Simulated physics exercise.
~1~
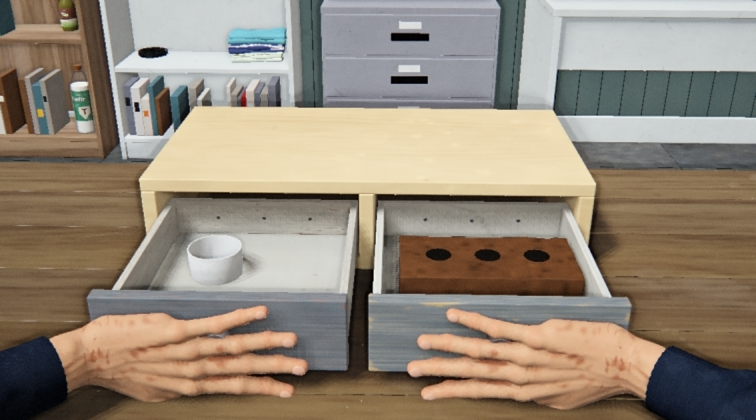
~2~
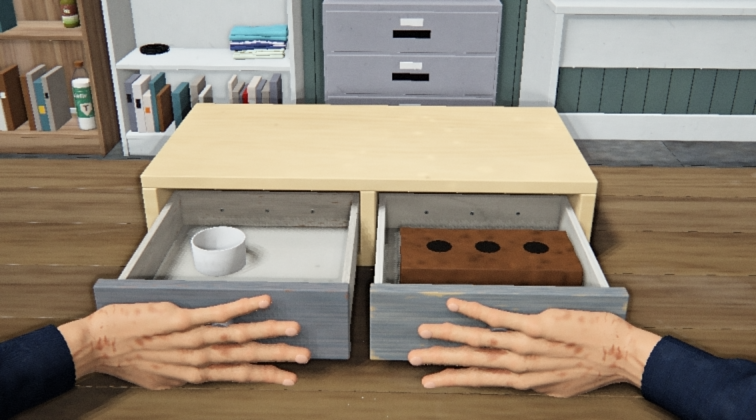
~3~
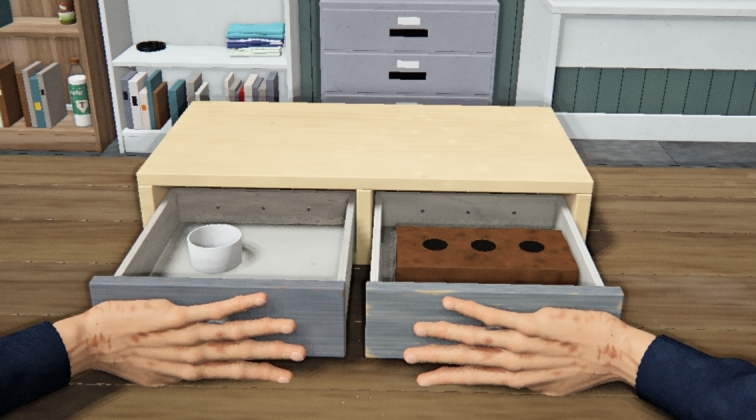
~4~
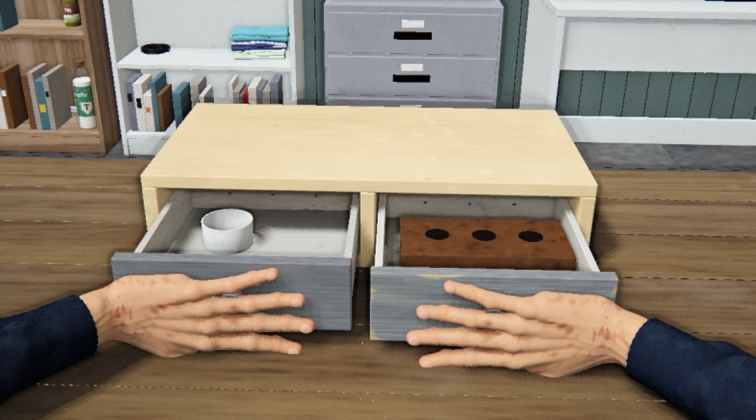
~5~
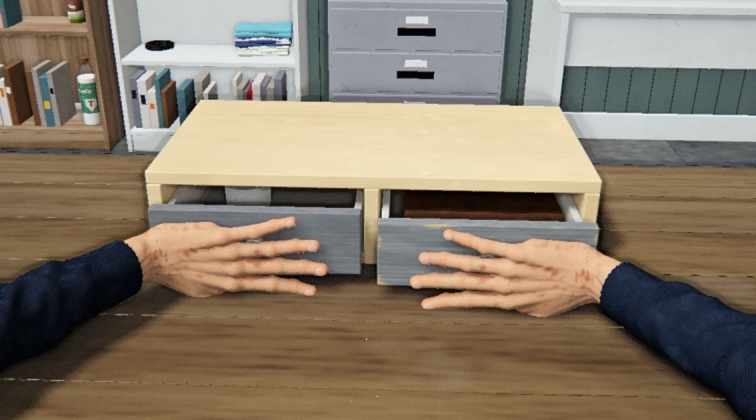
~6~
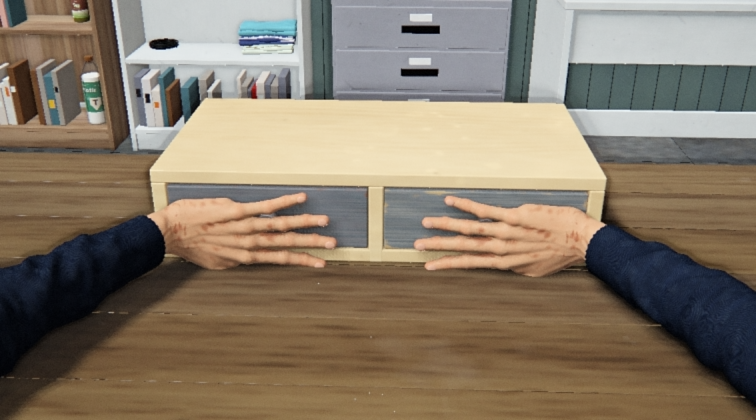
Two hands push the drawers holding a white cup and brown block until both close.
